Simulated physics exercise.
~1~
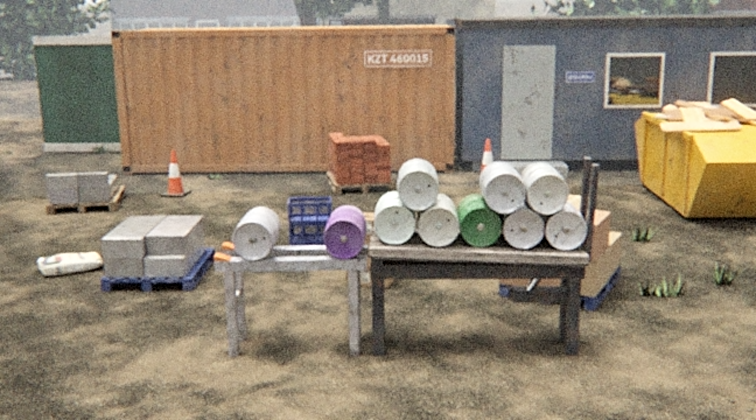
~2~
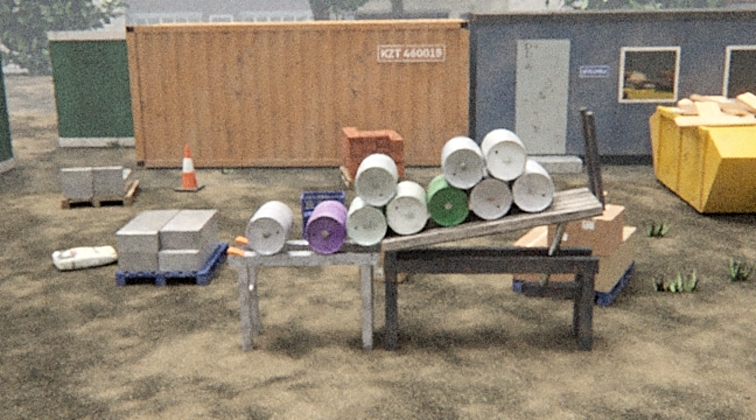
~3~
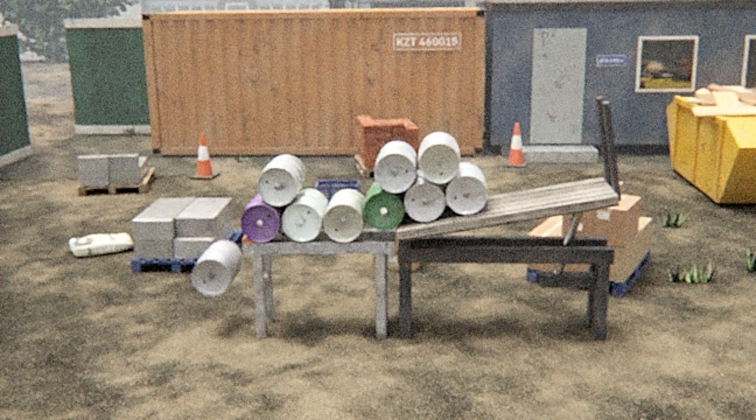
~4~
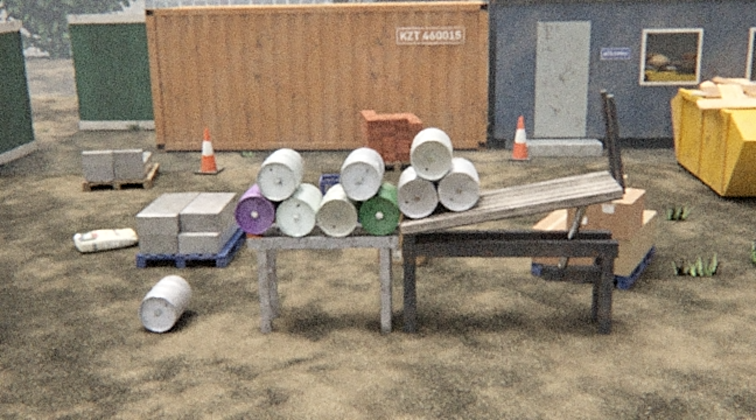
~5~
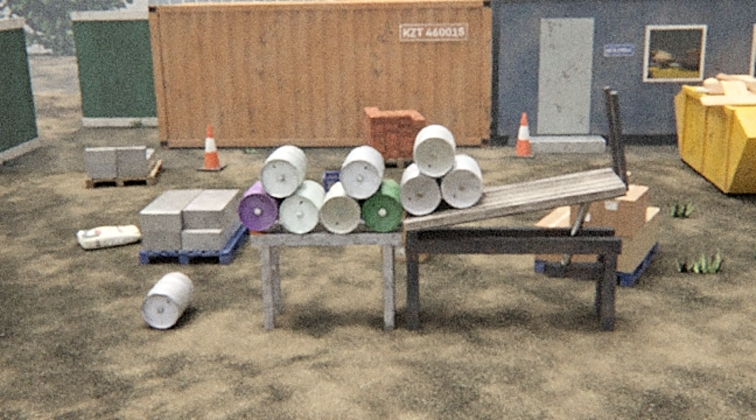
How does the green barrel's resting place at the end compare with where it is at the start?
At the start the green barrel lies among white ones on the deck of the dark table, and by the end it is farther left, resting near the right end of the grey rack.
